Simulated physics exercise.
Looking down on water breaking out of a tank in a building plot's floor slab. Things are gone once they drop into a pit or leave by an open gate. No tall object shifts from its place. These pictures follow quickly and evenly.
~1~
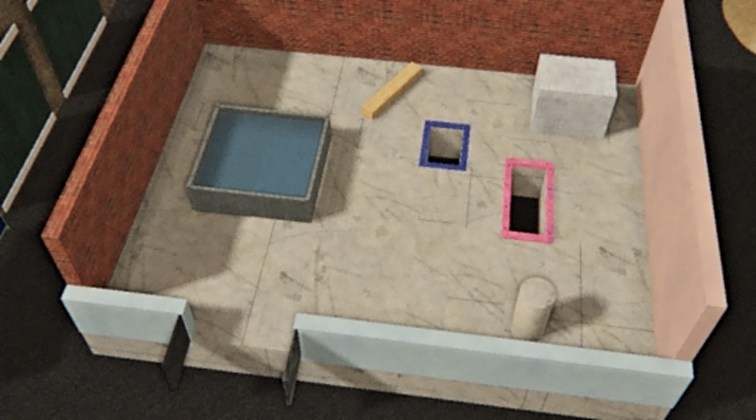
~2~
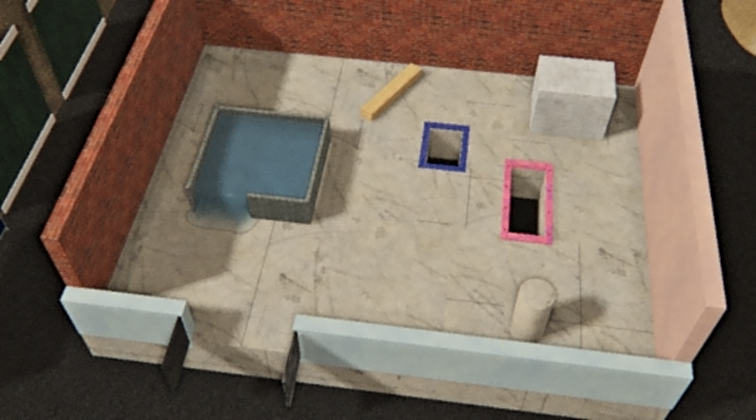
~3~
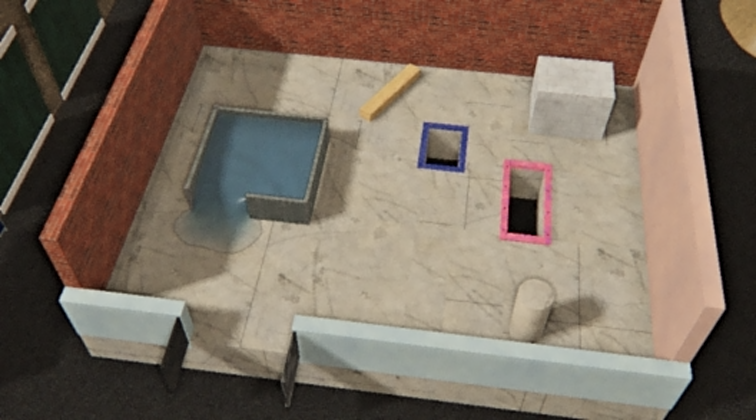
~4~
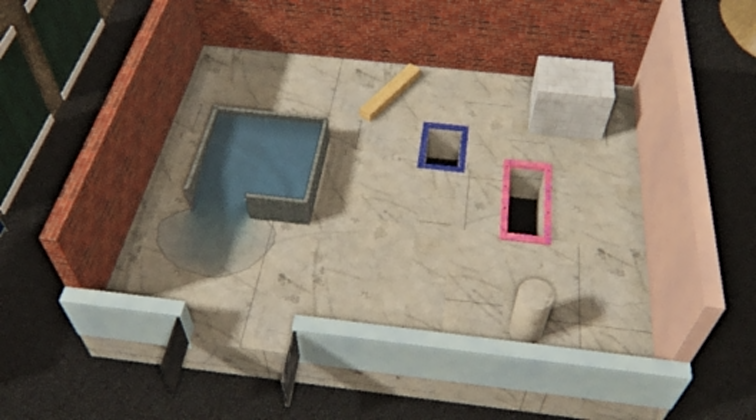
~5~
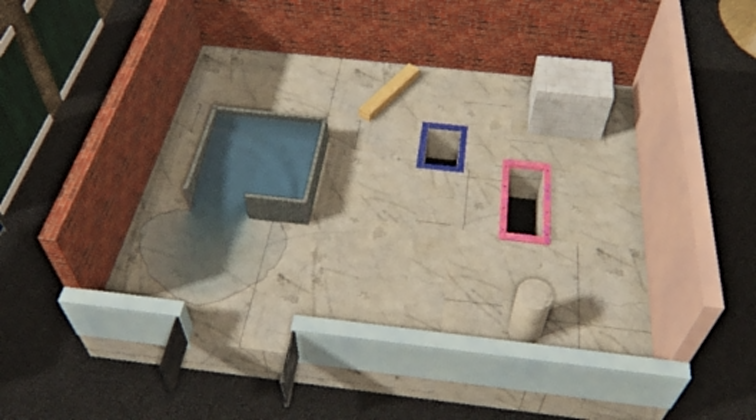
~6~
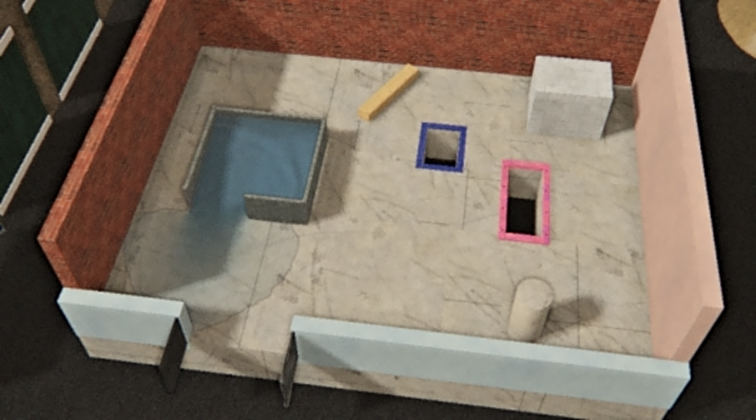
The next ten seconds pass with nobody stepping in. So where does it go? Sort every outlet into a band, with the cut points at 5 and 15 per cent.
Final shares: The gate over 15 %; the blue pit under 5 %; the pink pit under 5 %.
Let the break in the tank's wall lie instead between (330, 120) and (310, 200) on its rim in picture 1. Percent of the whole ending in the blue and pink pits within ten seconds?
Blue 25 %, pink 20 %.
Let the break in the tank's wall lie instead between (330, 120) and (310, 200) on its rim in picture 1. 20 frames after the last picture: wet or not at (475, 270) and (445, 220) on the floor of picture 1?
Point one waterlogged, point two waterlogged.
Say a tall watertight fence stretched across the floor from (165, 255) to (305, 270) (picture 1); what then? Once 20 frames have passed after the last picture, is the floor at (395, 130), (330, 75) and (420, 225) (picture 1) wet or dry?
In the order you listed them: Unsoaked, unsoaked, soaked.
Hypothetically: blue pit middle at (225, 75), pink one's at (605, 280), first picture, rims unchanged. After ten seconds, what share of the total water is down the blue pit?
The blue pit receives 6 per cent.
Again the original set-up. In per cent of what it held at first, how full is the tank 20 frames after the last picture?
I'd say some 44 %.
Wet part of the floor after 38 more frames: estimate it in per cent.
Some 35 in a hundred.
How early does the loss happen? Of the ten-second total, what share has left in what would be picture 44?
Something close to 75 percent by that point.
A moment on, water covers 15 % of the floor; the gate 2 %, the blue pit 0 %, the pink pit 0 %.
Next, water covers 15 % of the floor; the gate 7 %, the blue pit 0 %, the pink pit 0 %.
Then, water covers 15 % of the floor; the gate 16 %, the blue pit 0 %, the pink pit 0 %.
Later, water covers 35 % of the floor; the gate 28 %, the blue pit 0 %, the pink pit 0 %.
In the end, water covers 55 % of the floor; the gate 37 %, the blue pit 0 %, the pink pit 0 %.
